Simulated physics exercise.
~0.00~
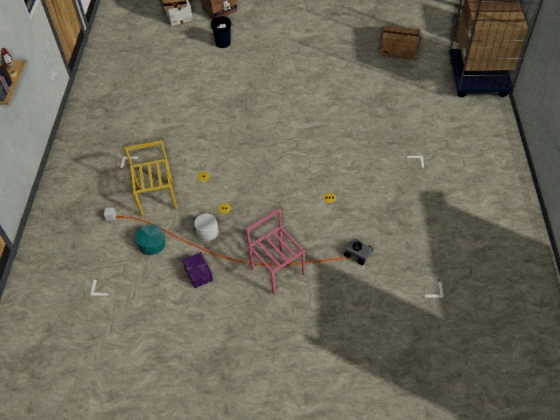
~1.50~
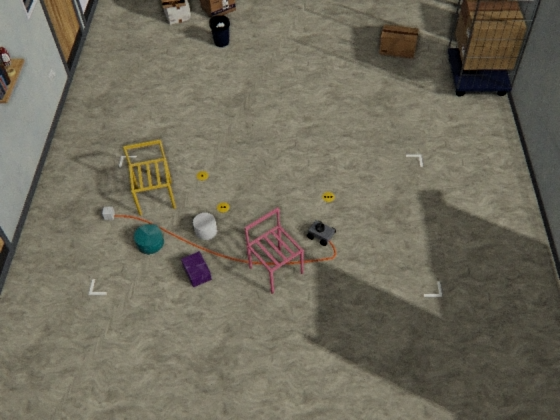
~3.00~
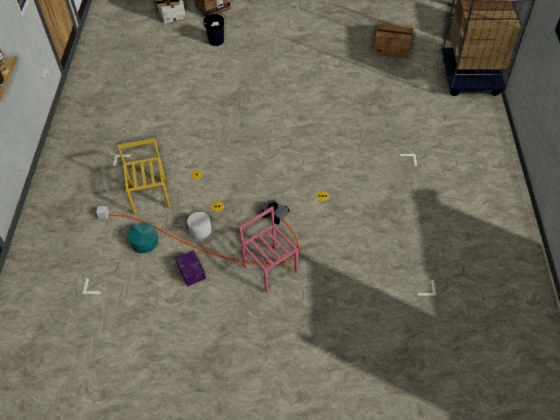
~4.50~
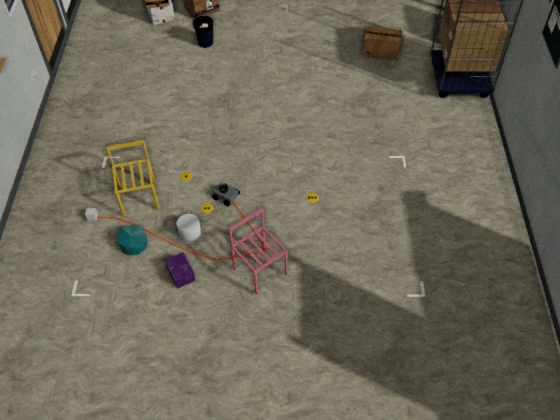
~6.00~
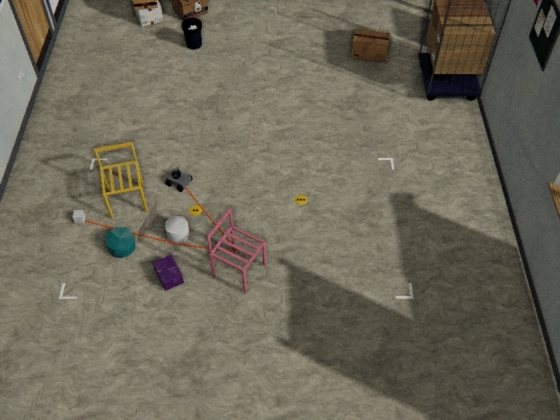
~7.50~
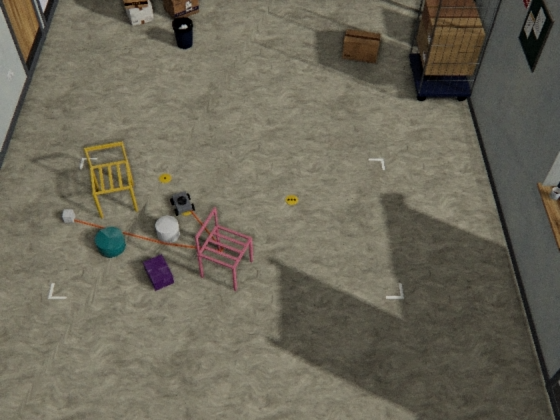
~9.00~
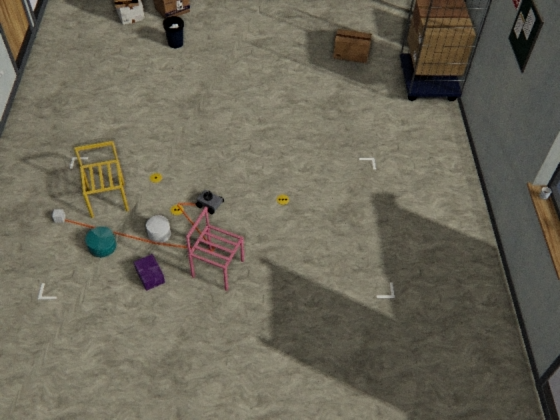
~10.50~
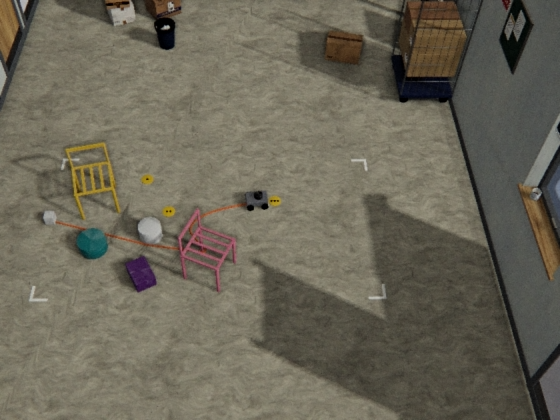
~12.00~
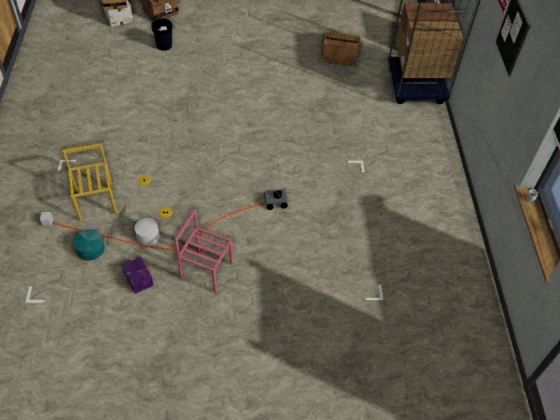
On a grey hallway floor seen from above, a small dark cart trails an orange lead past a yellow chair, a teal tub, a white tub, a purple crate and a pink chair. It rolls left and slightly up, passing behind the pink chair toward a yellow mark near the yellow chair. As it nears that mark, the pink chair shifts and turns a little. The cart then swings down to a second mark beside the white tub. Finally it heads right and stops at the third mark, the lead stretching back through the pink chair, while the tubs, crate and yellow chair stay put.
